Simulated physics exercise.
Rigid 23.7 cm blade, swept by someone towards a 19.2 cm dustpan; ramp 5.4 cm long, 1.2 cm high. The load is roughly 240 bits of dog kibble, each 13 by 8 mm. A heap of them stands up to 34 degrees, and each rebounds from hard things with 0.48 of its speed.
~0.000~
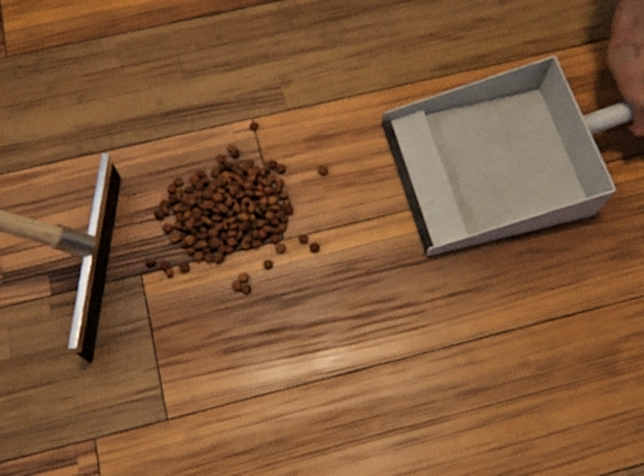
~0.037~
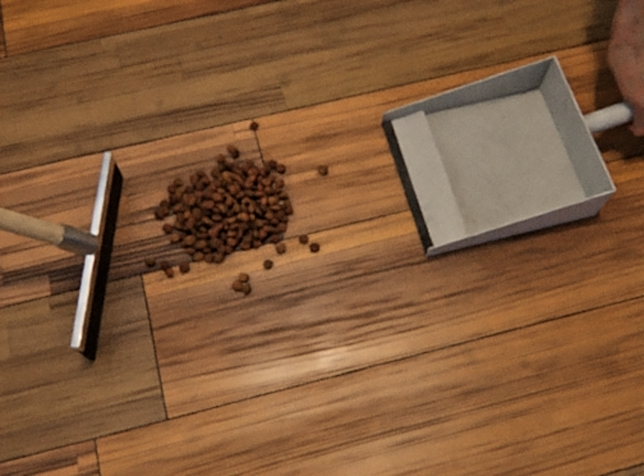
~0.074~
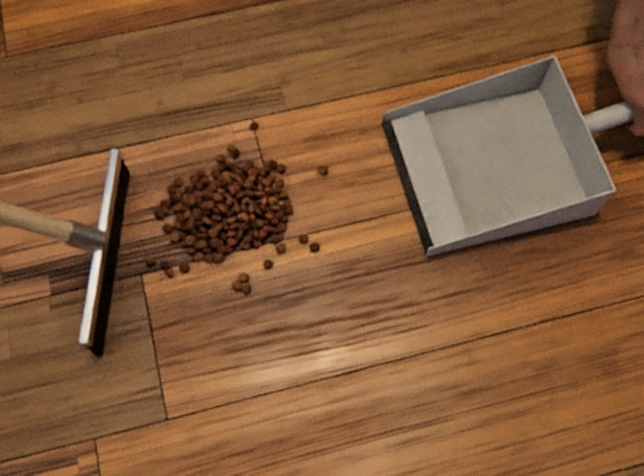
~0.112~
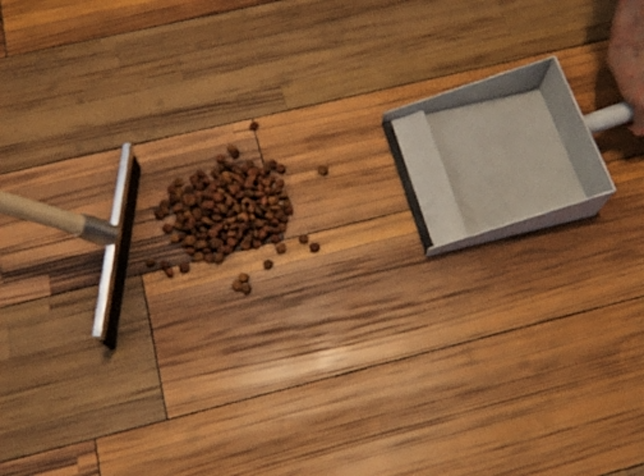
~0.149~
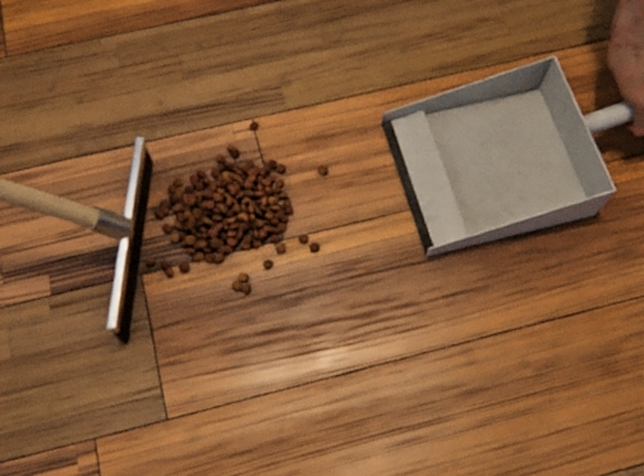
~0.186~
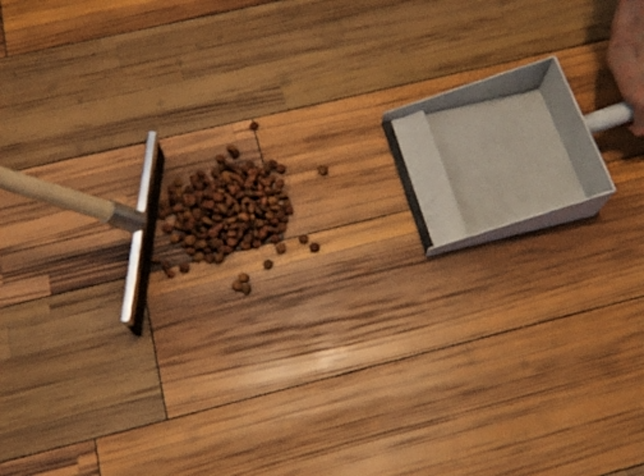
A heap of brown kibble sat still on a wooden floor while a long-handled blade slid in from the left, reaching its near edge, as a hand held a gray dustpan on the right.
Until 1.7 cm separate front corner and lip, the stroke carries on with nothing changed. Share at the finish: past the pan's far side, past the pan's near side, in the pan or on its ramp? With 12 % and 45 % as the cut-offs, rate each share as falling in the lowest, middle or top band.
Bands: Far side in the middle band; near side in the lowest band; pan in the lowest band.
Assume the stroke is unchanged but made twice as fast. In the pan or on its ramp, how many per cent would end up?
About 10 per cent.
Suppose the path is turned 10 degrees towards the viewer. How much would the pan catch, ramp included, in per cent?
Roughly 15 percent.
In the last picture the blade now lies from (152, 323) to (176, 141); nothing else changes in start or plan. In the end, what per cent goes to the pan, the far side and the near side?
That ends as pan 20, far 10, and near 5.
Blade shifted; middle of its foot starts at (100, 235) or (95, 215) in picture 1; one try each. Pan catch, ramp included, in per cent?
0 and 0 per cent, roughly.
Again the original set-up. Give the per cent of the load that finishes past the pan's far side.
Something like 15 percent.
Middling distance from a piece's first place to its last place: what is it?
Median shift: Approx. 18 cm.
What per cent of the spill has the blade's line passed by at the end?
My guess is close to 10 per cent.
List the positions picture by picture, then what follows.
The first frame shows blade from (76, 348) to (107, 161), moved 0.0 cm, 0 of the pieces shifted so far; middle of the pieces at (229, 207); pan at (500, 164).
The second frame shows blade from (79, 346) to (110, 160), moved 0.3 cm, 0 of the pieces shifted so far; middle of the pieces at (229, 207).
The third frame shows blade from (87, 342) to (117, 156), moved 1.2 cm, 0 of the pieces shifted so far; middle of the pieces at (229, 207).
The fourth frame shows blade from (100, 336) to (129, 151), moved 2.8 cm, 0 of the pieces shifted so far; middle of the pieces at (229, 207).
The fifth frame shows blade from (114, 328) to (141, 145), moved 4.5 cm, 0 of the pieces shifted so far; middle of the pieces at (229, 207).
The sixth frame shows blade from (128, 321) to (154, 139), moved 6.1 cm, 1 of the pieces shifted so far; middle of the pieces at (229, 207); pan at (500, 164). The blade's pace is about 0.45 m/s, heading 15 degrees away from the viewer's side.
After 0.49 s, middle of the blade 19 cm from the lip; 0 % over the lip, far side 5 %, near side 0 %.
After 0.69 s, middle of the blade 10 cm from the lip; 0 % over the lip, far side 10 %, near side 0 %.
After 1.01 s, middle of the blade 5 cm from the lip; 5 % over the lip, far side 15 %, near side 0 %.
By 1.3 s all is still; far side 15 %, near side 0 %, pan 5 %, in front of the lip or behind the blade 80 %.
